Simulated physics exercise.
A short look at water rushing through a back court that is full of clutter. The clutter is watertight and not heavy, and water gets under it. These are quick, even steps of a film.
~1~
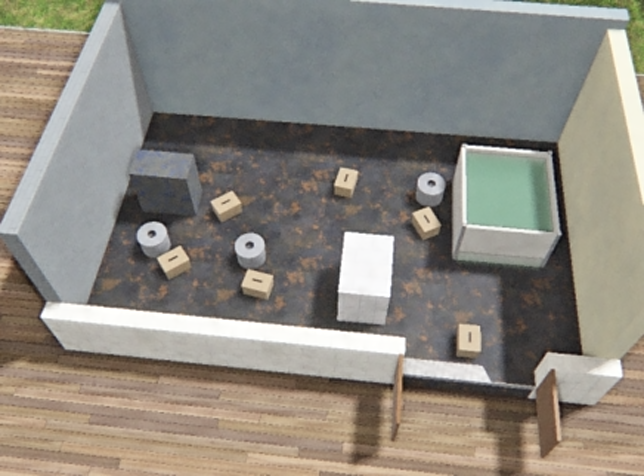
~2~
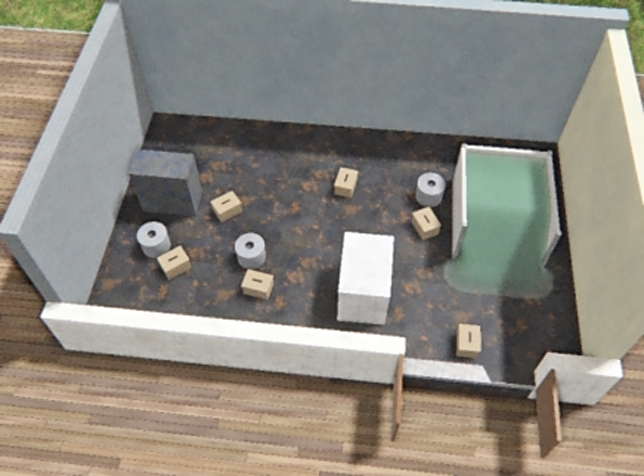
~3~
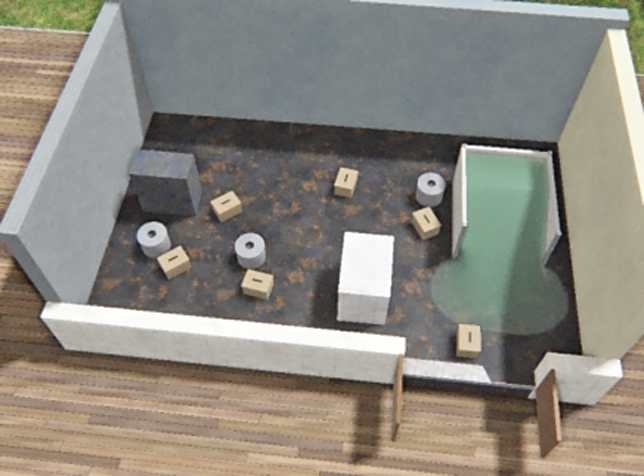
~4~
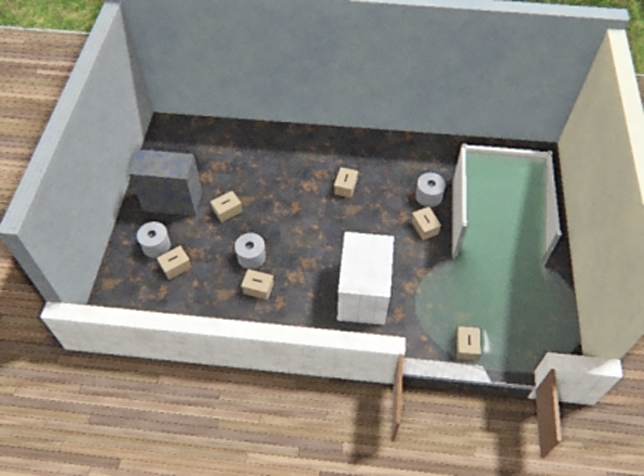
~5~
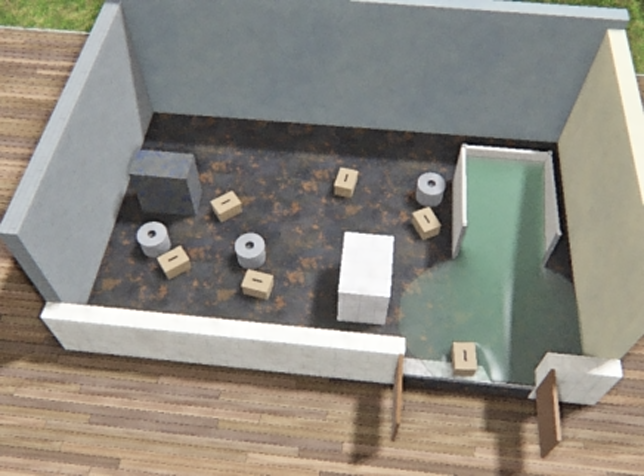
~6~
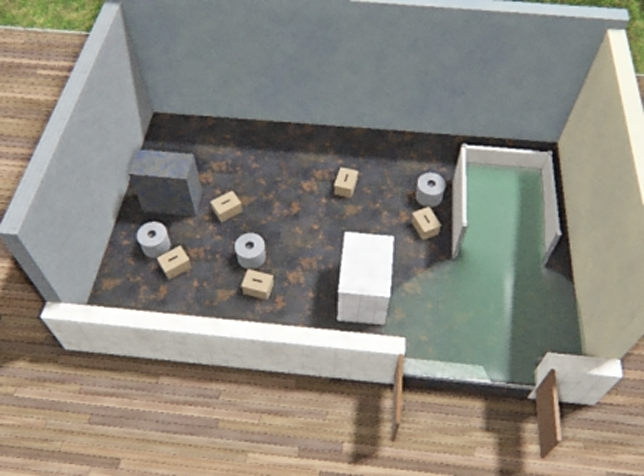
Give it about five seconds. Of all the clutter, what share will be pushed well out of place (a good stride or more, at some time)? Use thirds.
That comes to under a third.
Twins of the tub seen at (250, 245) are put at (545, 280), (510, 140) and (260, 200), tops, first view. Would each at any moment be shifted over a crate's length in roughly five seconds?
One after the other: Pushed that far, never so far, not that far.
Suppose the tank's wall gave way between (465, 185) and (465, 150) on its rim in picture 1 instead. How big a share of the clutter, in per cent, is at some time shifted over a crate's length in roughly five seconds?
Some 90 per cent.
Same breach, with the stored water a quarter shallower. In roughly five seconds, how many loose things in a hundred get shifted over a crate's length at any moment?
Roughly 10 per cent.
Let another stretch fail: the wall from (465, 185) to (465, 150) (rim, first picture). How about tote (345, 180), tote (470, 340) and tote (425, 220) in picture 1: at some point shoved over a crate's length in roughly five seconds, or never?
In turn: That far or more, under that, swept aside.
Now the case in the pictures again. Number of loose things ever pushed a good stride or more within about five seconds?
It comes to 1.
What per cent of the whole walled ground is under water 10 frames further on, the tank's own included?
Some 30 per cent.
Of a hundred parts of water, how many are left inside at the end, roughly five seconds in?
I make it 36 per cent.
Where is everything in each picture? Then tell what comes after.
A tub at (250, 245) rests on the ground; a tub at (152, 234) rests on the ground; 0 of 10 have shifted, in the first frame.
A tub at (250, 245), on the bottom; a tub at (152, 234), on the bottom; 0 of 10 have shifted, in the second frame.
A tub at (250, 245) rests on the ground; a tub at (152, 234) rests on the ground; 0 of 10 have shifted, in the third frame.
A tub at (250, 245) rests on the ground; a tub at (152, 234), on the bottom; 0 of 10 have shifted, in the fourth frame.
A tub at (250, 245), on the bottom; a tub at (152, 234), on the bottom; 1 of 10 have shifted, in the fifth frame.
A tub at (250, 245) rests on the ground; a tub at (152, 234) rests on the ground; 1 of 10 have shifted, in the sixth frame.
A moment on, 1 of 10 are well off their spots; 0 afloat.
Next, 1 of 10 are well off their spots; 0 afloat.
Later, 1 of 10 are well off their spots; 0 afloat.
In the end, 1 of 10 are well off their spots, and 1 have been at some point; 0 afloat.
